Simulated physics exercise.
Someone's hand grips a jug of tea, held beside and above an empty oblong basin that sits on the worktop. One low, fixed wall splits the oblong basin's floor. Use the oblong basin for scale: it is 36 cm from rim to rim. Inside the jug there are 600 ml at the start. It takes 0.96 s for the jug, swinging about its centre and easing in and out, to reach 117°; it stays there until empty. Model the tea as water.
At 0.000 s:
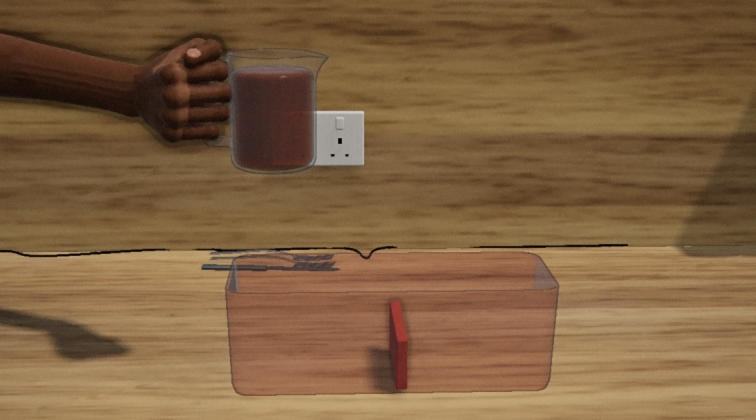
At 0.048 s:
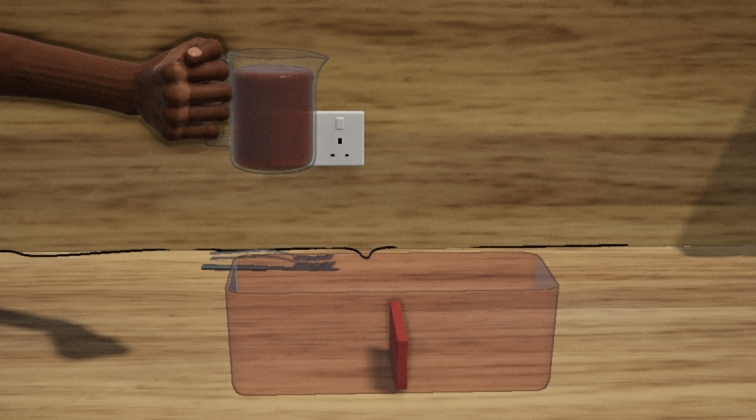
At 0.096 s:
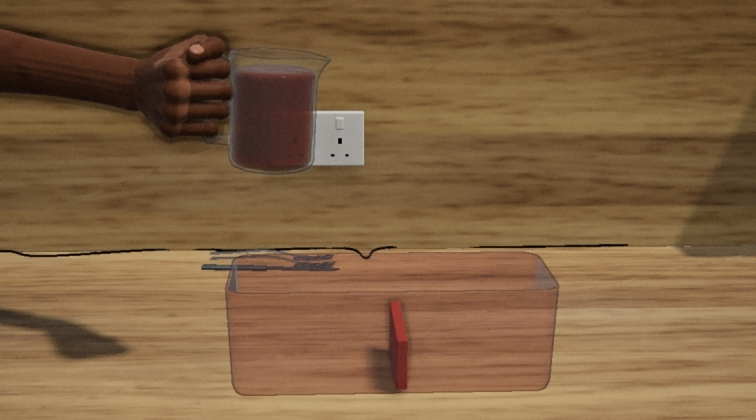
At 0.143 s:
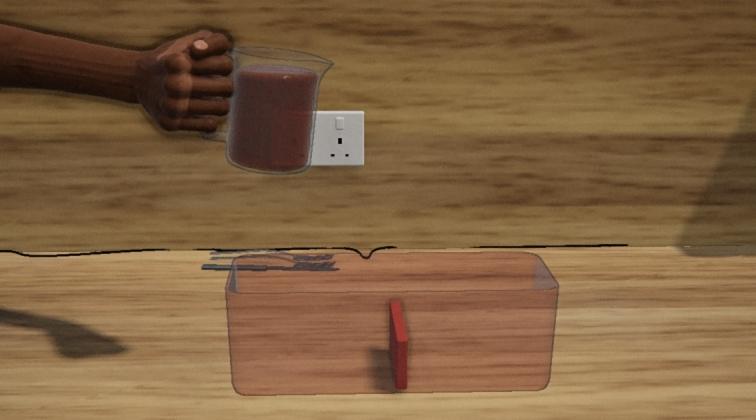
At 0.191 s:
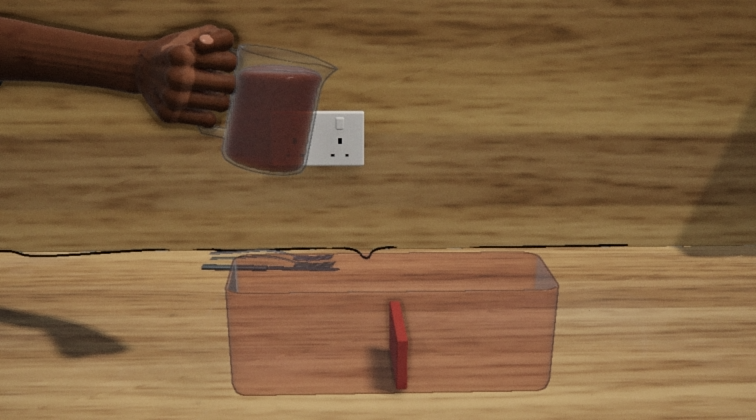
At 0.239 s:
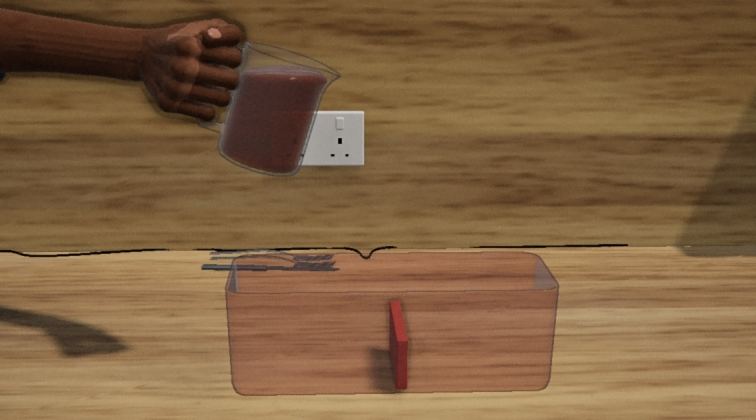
In this clip, a hand at the upper left holds a clear jug of dark reddish liquid and gradually tilts it slightly rightward above an empty transparent oblong basin, while the basin and the small red block near it stay still.
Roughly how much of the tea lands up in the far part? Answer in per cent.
Around 55 %.
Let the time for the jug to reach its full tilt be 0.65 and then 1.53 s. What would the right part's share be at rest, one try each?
The first try gives 40 percent and the second 65 percent.
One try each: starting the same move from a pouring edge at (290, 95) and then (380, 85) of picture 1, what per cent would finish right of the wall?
5 per cent first, 95 per cent second.
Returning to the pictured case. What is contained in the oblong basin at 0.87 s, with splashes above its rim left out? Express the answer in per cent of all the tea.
Roughly 58 %.
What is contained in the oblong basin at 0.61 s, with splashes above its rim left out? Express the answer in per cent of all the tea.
I'd estimate some 5 percent of the liquid.
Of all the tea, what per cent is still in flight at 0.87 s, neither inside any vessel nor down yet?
Estimated airborne part: Roughly 26 per cent.
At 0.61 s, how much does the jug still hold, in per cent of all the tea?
At that time about 74 in a hundred parts are still held.
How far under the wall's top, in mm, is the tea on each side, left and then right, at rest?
Left roughly 48 mm; right roughly 42 mm.
After 0.61 s the tilt is 82° and 74 per cent is still to pour, 1 is left of the wall and 4 right of it.
After 0.87 s the tilt is 115° and 16 per cent is still to pour, 14 is left of the wall and 44 right of it.
After 1.15 s the tilt is 117° and 0 per cent is still to pour, 43 is left of the wall and 54 right of it.
After 1.46 s the tilt is 117° and 0 per cent is still to pour, 43 is left of the wall and 55 right of it.
In the end 44 per cent lies left of the wall, 55 right of it and 2 outside.
